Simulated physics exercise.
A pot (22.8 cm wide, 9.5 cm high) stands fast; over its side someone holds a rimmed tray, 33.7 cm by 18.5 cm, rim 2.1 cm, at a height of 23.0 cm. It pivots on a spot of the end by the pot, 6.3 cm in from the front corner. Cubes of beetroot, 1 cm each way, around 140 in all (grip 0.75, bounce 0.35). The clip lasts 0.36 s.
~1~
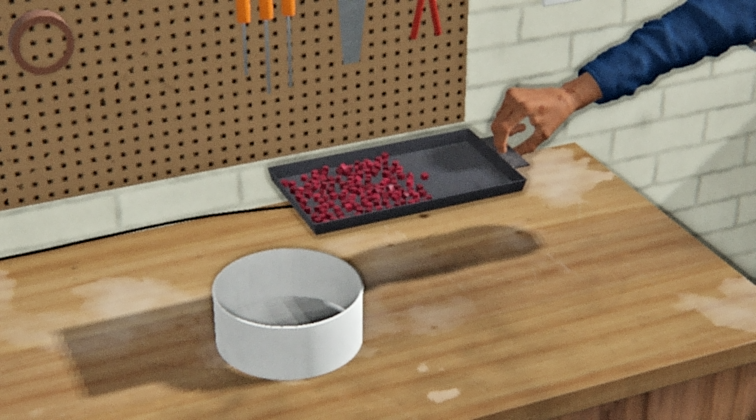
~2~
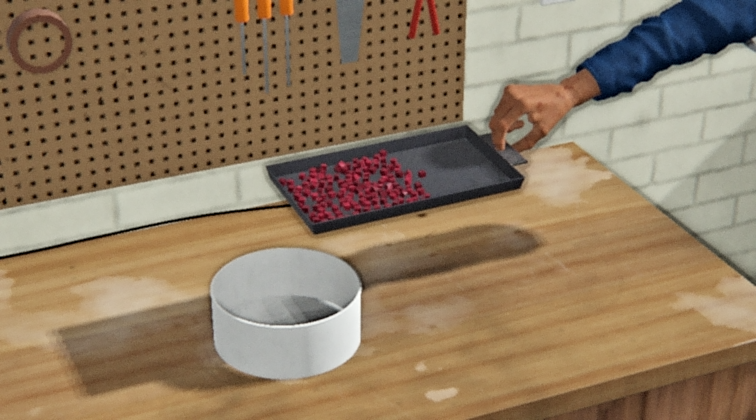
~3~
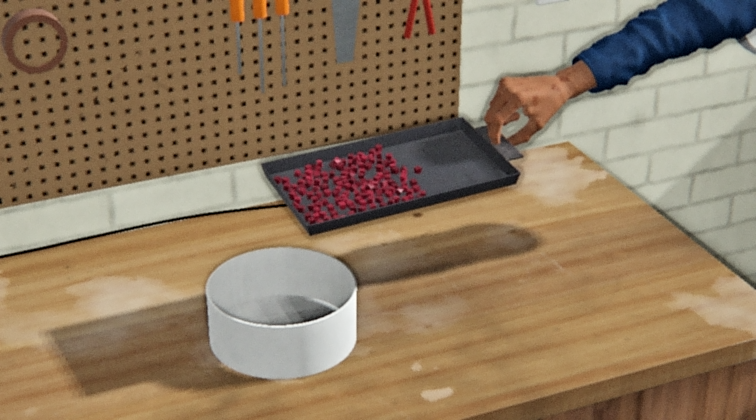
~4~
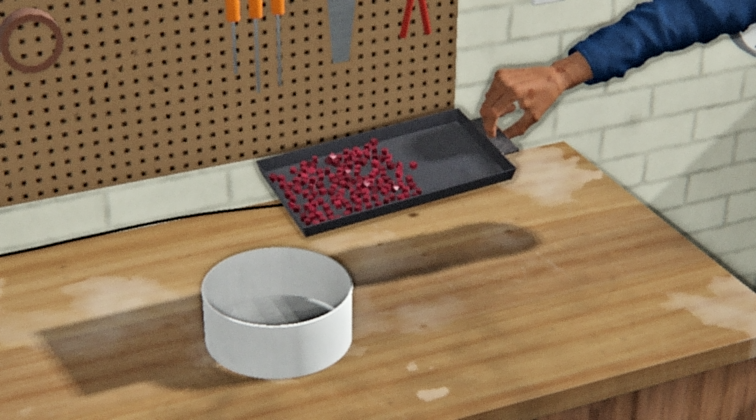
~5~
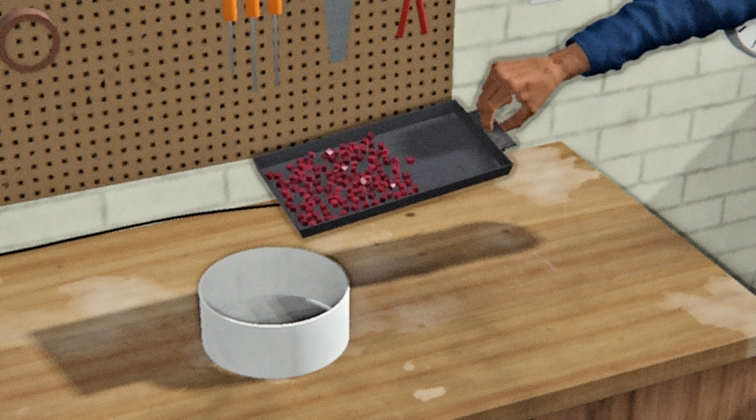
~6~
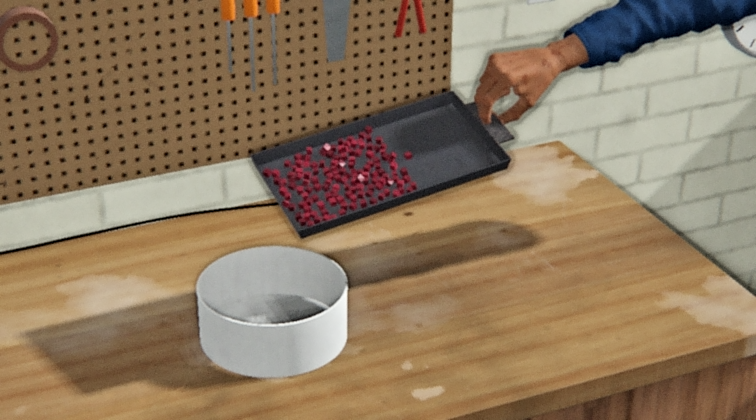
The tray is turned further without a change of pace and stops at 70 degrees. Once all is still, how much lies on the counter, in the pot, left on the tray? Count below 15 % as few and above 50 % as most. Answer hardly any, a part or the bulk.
On the counter: Hardly any; in the pot: Hardly any; left on the tray: The bulk.
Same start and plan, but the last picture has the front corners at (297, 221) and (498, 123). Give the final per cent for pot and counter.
Pot 10, counter 5.
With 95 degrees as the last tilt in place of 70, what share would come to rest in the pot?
In that case some 60 per cent.
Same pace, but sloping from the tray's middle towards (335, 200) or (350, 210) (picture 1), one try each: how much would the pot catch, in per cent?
About 5 and 5 per cent.
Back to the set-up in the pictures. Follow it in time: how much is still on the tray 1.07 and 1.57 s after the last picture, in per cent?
About 100, 95.
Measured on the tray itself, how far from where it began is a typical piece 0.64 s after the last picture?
Some 4 cm.
Then, 0.64 s after the last picture, tilt 40 degrees; the tray holds 100 %, the pot 0 %.
Then, 1.07 s after the last picture, tilt 58 degrees; the tray holds 100 %, the pot 0 %.
Then, 1.57 s after the last picture, tilt 70 degrees; the tray holds 95 %, the pot 0 %.
In the end, counter 0 %, pot 0 %, tray 95 %.
